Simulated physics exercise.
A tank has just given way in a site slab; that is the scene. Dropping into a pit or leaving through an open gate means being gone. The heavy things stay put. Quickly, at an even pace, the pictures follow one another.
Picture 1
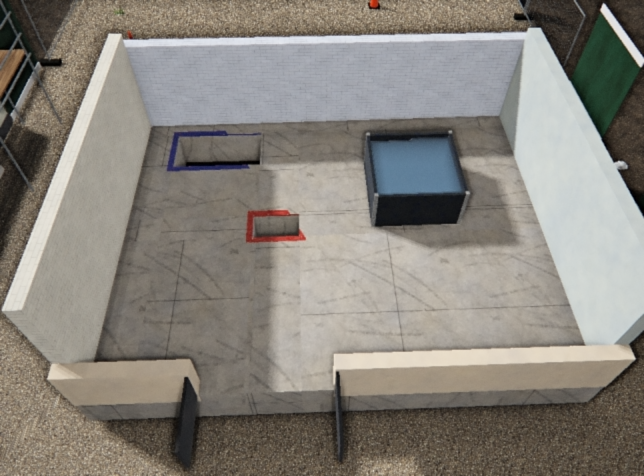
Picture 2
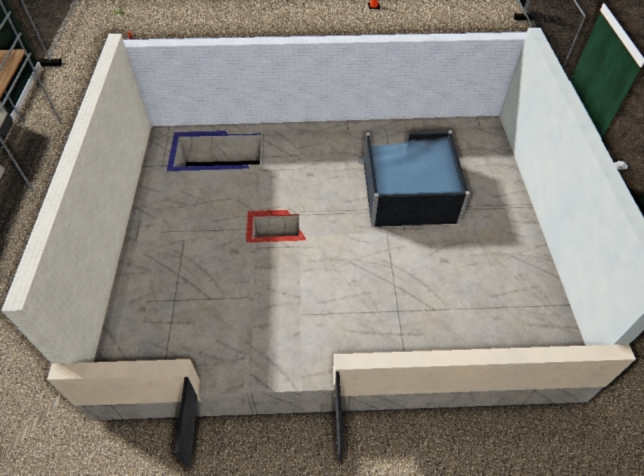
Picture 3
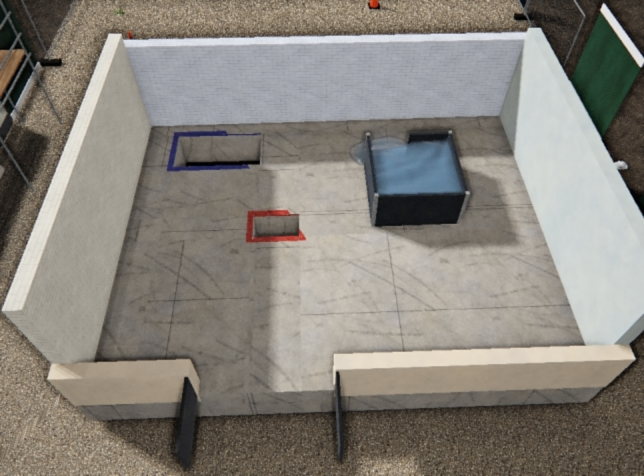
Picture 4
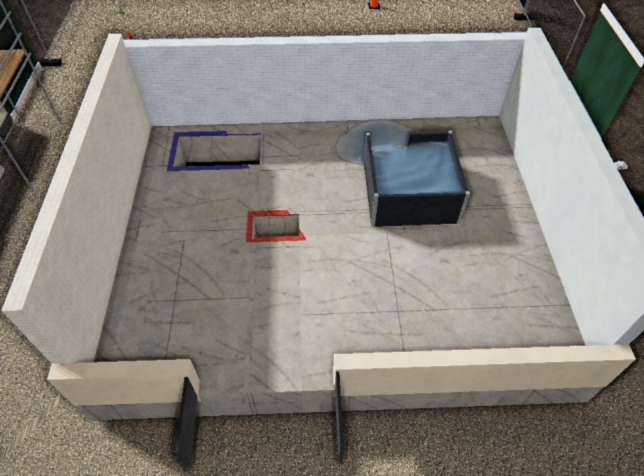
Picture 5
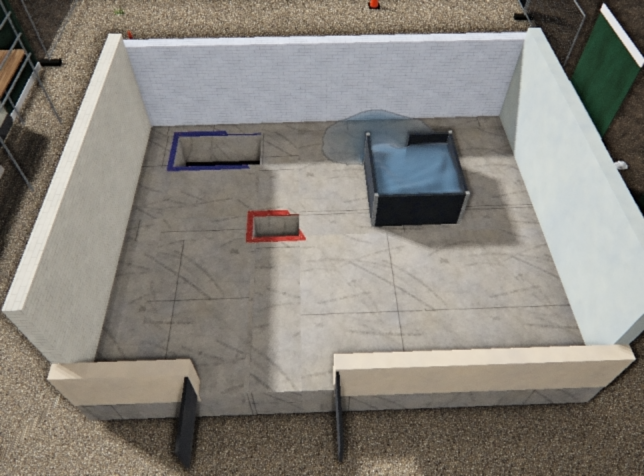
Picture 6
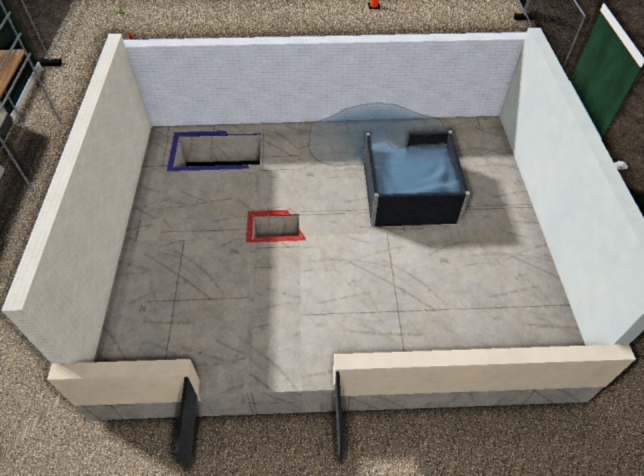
Water in a dark-sided tank poured out through a gap on its far side, then spread across the walled slab toward the back wall and leftward, while the red and blue outlined pits stayed unchanged.
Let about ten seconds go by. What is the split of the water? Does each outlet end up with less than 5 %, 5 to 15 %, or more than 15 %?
Each ends thus: The gate with less than 5 %; the blue pit with more than 15 %; the red pit with less than 5 %.
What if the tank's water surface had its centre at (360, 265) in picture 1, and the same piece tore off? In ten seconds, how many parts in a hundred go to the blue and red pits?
After ten seconds: Blue pit 30 percent, red pit 20 percent.
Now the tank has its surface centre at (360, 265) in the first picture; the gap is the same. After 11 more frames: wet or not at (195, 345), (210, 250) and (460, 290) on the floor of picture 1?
Checking the three spots, I get high and dry, high and dry, high and dry.
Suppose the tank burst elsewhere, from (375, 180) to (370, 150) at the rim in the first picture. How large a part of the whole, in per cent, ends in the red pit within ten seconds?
The red pit takes 25 per cent.
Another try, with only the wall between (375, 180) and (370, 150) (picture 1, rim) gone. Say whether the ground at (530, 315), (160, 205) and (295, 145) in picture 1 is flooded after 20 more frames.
Unsoaked, then soaked, then soaked.
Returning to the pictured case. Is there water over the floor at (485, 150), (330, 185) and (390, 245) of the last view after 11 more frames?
The readings in sequence are watered, waterless, waterless.
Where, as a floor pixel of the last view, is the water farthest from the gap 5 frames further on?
About (231, 124).
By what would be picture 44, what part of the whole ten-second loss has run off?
It works out at roughly 75 per cent.
A moment on, water covers 10 % of the floor; the gate 0 %, the blue pit 0 %, the red pit 0 %.
Next, water covers 20 % of the floor; the gate 0 %, the blue pit 7 %, the red pit 0 %.
Then, water covers 35 % of the floor; the gate 0 %, the blue pit 17 %, the red pit 0 %.
Later, water covers 50 % of the floor; the gate 0 %, the blue pit 29 %, the red pit 0 %.
In the end, water covers 70 % of the floor; the gate 1 %, the blue pit 37 %, the red pit 1 %.
